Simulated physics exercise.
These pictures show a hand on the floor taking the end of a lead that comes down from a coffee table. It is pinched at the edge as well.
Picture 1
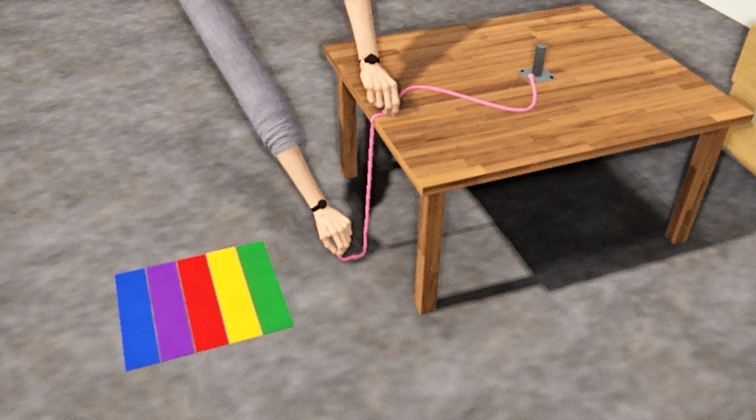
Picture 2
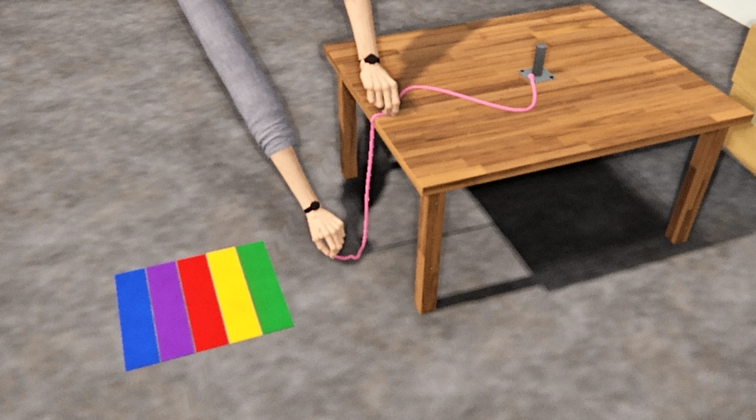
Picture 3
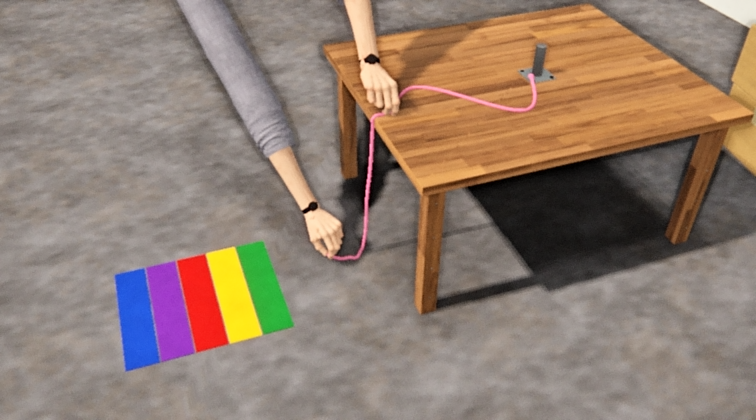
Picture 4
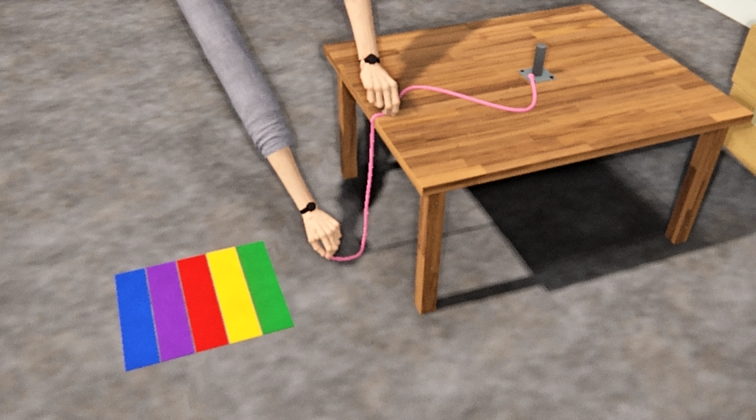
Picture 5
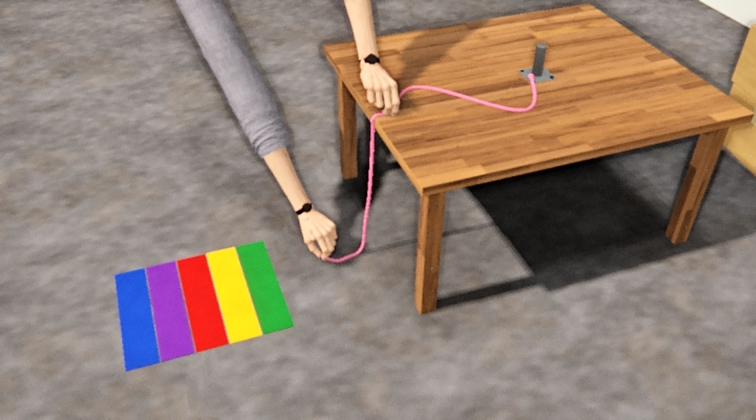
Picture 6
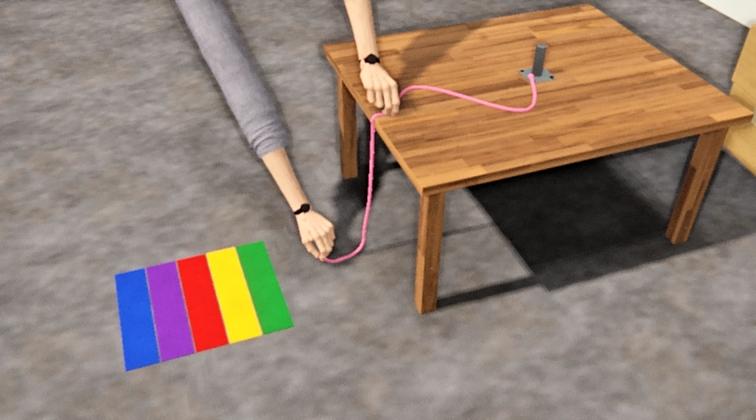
A hand near the floor drawing the end of a pink cord slightly left while another pinches it at a wooden table's edge.
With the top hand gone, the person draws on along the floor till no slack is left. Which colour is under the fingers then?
The end stops over the blue strip.
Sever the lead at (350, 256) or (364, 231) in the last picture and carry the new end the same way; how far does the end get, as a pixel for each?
In that order: (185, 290) and (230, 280).
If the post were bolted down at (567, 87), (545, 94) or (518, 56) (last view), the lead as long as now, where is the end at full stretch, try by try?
About (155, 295), (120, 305) and (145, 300).
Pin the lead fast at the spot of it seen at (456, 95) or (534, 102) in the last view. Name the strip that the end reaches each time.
It would be red; purple.
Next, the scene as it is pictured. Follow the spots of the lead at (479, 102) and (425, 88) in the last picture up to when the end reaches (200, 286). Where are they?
At (428, 99), then (378, 116).
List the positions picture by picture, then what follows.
In the first picture, end (338, 253); green (273, 313); yellow (241, 322); red (208, 330); purple (175, 339); blue (140, 348).
In the second picture, end (330, 254); lead through (535, 93) (487, 104) (417, 87) (381, 115) (369, 178) (366, 234).
In the third picture, end (328, 255).
In the fourth picture, end (326, 255); lead through (535, 93) (487, 104) (417, 87) (381, 115) (370, 177) (365, 234).
In the fifth picture, end (322, 256).
In the sixth picture, end (320, 257); lead through (535, 93) (487, 104) (417, 87) (381, 115) (371, 177) (364, 234).
Soon after, end near (199, 286); over red.
Then, end near (158, 296); over purple.
At full stretch, end near (133, 302); over blue. It gets as far as the blue strip.
